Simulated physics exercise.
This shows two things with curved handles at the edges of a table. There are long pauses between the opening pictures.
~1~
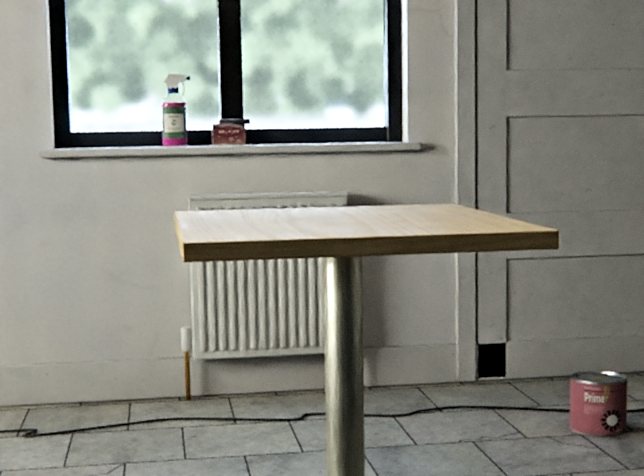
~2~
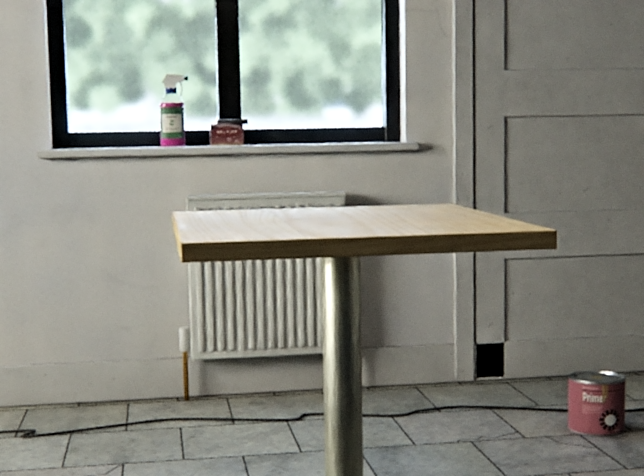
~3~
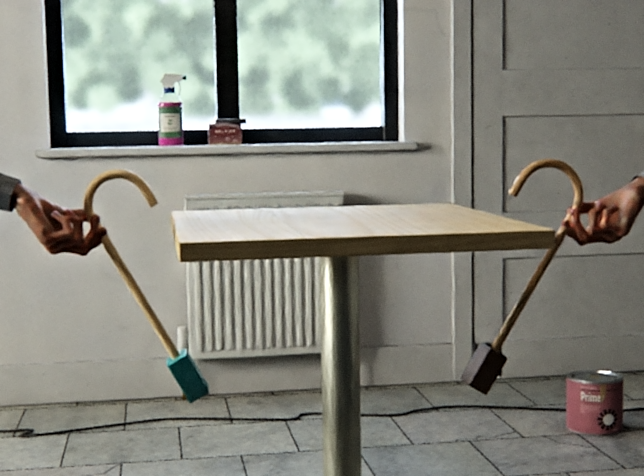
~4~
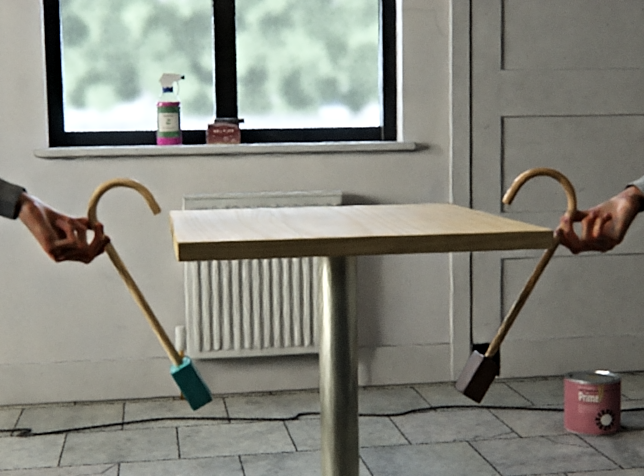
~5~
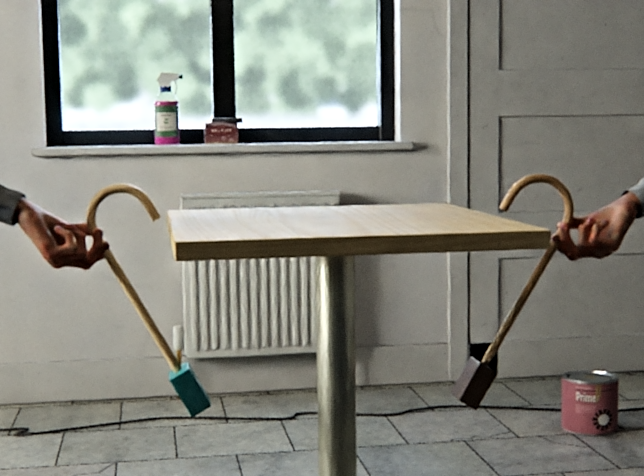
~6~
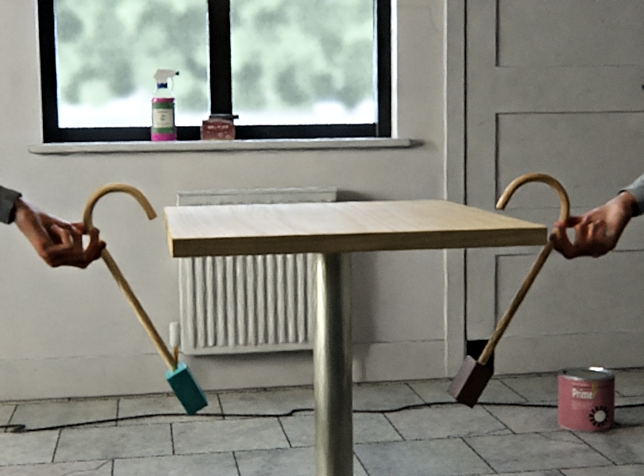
Two hands bring curved-handled brushes, one turquoise and one brown, to opposite edges of a table.
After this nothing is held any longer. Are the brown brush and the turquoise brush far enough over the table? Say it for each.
The brown brush slips off; the turquoise brush slips off.
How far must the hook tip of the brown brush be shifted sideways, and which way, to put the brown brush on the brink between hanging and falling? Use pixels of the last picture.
Some 12 pixels, left.
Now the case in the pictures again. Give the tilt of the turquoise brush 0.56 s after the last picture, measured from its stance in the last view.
Some 50 degrees.
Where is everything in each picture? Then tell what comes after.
Table (342, 228), in the first picture.
Table (340, 228), in the second picture.
Still on the way; brown brush (509, 269); table (339, 228), in the third picture.
Still on the way; turquoise brush (164, 288); table (337, 228), in the fourth picture.
Still on the way; brown brush (499, 284); table (335, 227), in the fifth picture.
In place, still held; brown brush (496, 283); turquoise brush (160, 293); table (331, 224), in the sixth picture.
Then, 0.26 s after the last picture, brown brush falling near (495, 408); turquoise brush falling near (164, 424).
Then, 0.44 s after the last picture, brown brush falling; turquoise brush falling.
At rest, the brown brush drops past the edge; the turquoise brush drops past the edge.
